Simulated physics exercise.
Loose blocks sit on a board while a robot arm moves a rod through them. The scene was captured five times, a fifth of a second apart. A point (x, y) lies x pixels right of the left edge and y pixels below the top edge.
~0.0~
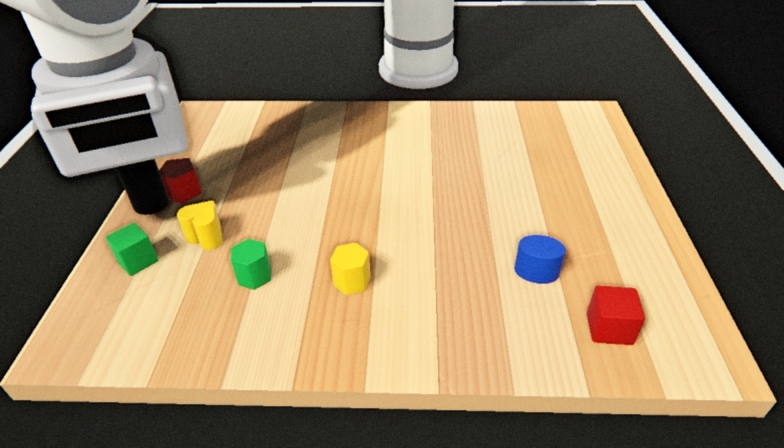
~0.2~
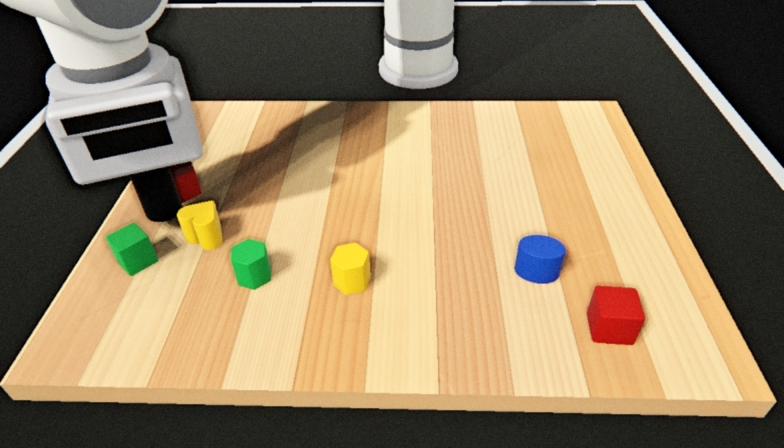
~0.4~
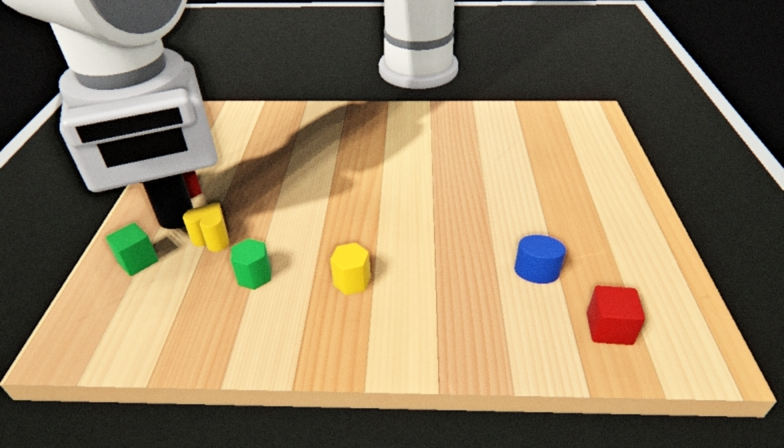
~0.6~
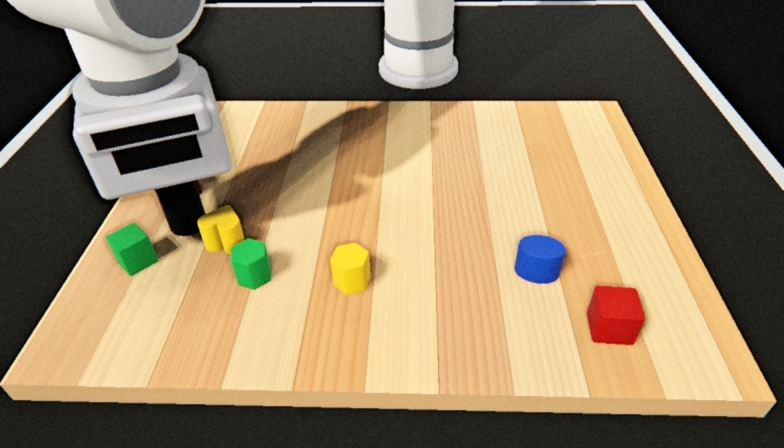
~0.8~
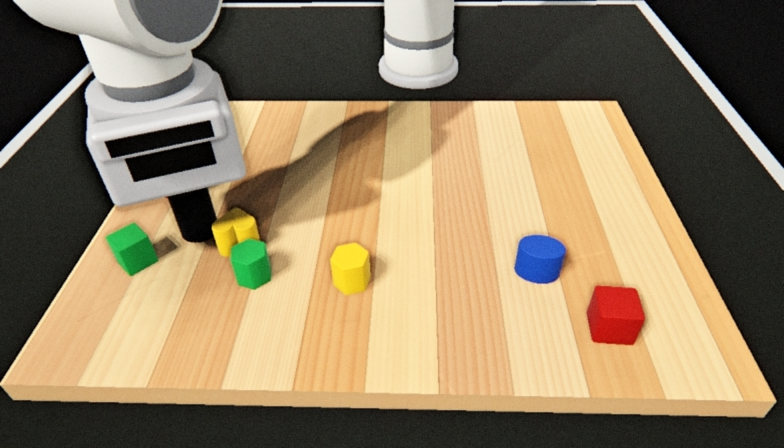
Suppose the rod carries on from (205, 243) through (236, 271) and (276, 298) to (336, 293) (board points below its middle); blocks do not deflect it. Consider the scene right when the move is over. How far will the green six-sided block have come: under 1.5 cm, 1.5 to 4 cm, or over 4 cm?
Travels over 4 cm.
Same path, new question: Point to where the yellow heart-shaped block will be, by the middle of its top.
My estimate: (258, 227).
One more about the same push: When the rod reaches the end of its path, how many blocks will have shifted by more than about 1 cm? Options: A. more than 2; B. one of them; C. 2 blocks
Choice A: More than 2.
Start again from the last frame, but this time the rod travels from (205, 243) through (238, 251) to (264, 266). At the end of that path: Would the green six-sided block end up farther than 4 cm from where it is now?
No, that is not how it ends up.
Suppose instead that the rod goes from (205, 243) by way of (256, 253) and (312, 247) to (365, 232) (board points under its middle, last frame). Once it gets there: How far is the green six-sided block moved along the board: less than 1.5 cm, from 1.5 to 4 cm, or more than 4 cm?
The block winds up within 1.5 cm of where it is now.
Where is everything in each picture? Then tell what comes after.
Rod's lower end (152, 204); green square (126, 236); yellow heart-shaped block (199, 212); green six-sided block (248, 251); yellow six-sided block (350, 255), in the first picture.
Rod (164, 211); blocks still, in the second picture.
Rod (177, 218); yellow heart-shaped block (205, 214), in the third picture.
Rod (189, 225); yellow heart-shaped block (220, 218), in the fourth picture.
Rod (201, 231); green square (126, 236); yellow heart-shaped block (234, 220); green six-sided block (248, 251); yellow six-sided block (350, 255), in the fifth picture.
The first path, step by step. One third of the way, rod (233, 258); yellow heart-shaped block (258, 226), turned 80° anticlockwise; green six-sided block (259, 258), turned 30° clockwise.
Two thirds of the way, rod (275, 286); yellow heart-shaped block (258, 227), turned 85° anticlockwise; green six-sided block (304, 287), turned 35° clockwise.
At the end, rod (334, 280); green square still; yellow heart-shaped block (258, 227), turned 85° anticlockwise; green six-sided block (339, 297), turned 95° clockwise; yellow six-sided block (365, 250).
